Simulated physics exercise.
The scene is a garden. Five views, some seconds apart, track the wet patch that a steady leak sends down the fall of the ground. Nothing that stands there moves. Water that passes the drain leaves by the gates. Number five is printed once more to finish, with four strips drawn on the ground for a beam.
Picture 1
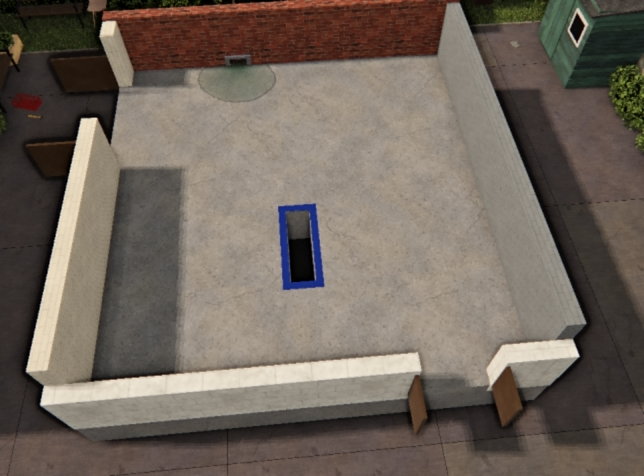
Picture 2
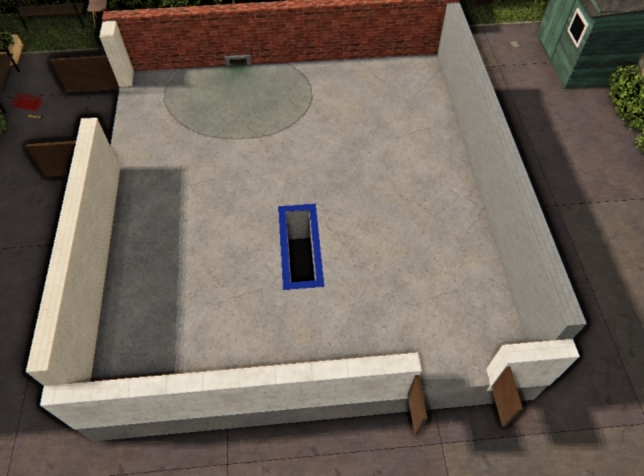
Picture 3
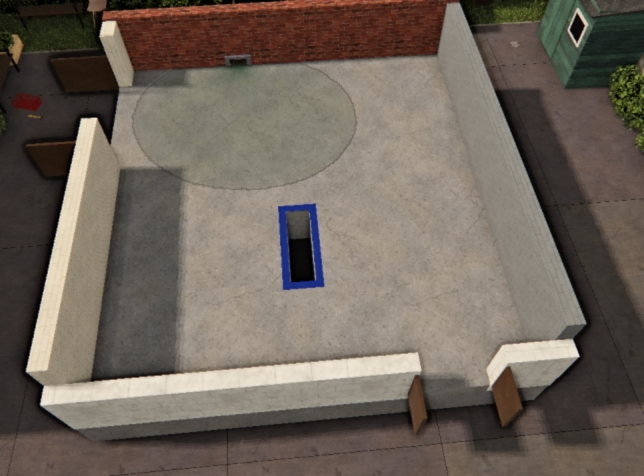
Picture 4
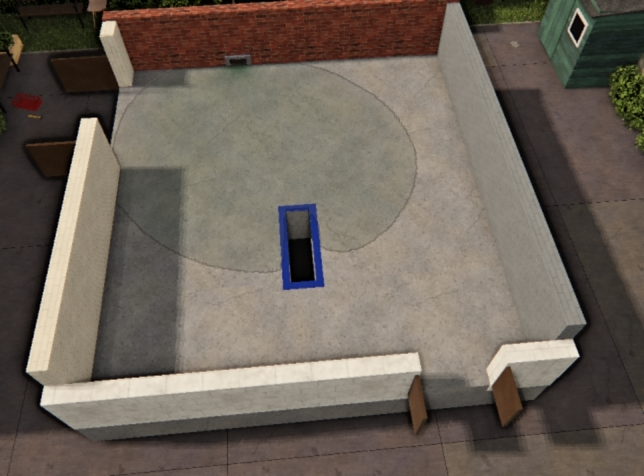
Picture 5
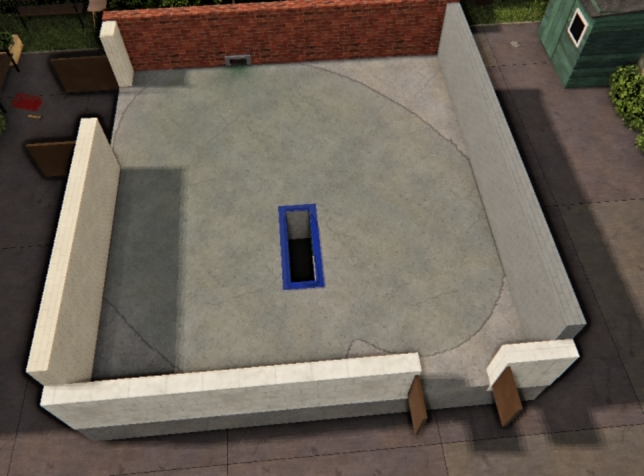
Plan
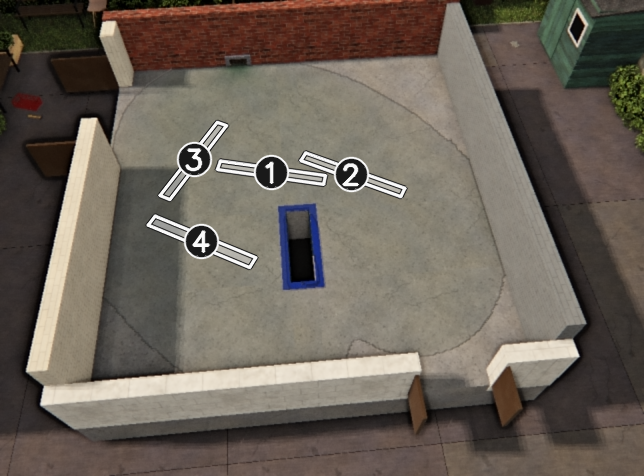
A walled garden yard with open gates had water spreading from an outlet at the brick wall, widening across the ground, reaching the blue-edged pit, then passing around it to cover most of the floor.
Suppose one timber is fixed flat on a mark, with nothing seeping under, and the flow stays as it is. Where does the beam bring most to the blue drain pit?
Take 4.
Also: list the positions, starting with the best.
4, 2, 3, 1.
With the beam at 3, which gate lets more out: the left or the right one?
More leaves on the right.
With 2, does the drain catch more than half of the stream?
No, it does not.
On the marked copy, 1 from (218, 165) to (324, 179); 2 from (303, 156) to (402, 192); 3 from (164, 197) to (221, 124); 4 from (151, 220) to (252, 262).
With 1, about 6 % of the stream runs into the blue drain pit, about 92 % out by the gates.
With 2, about 24 % of the stream runs into the blue drain pit, about 74 % out by the gates.
With 3, about 17 % of the stream runs into the blue drain pit, about 81 % out by the gates.
With 4, about 46 % of the stream runs into the blue drain pit, about 53 % out by the gates.
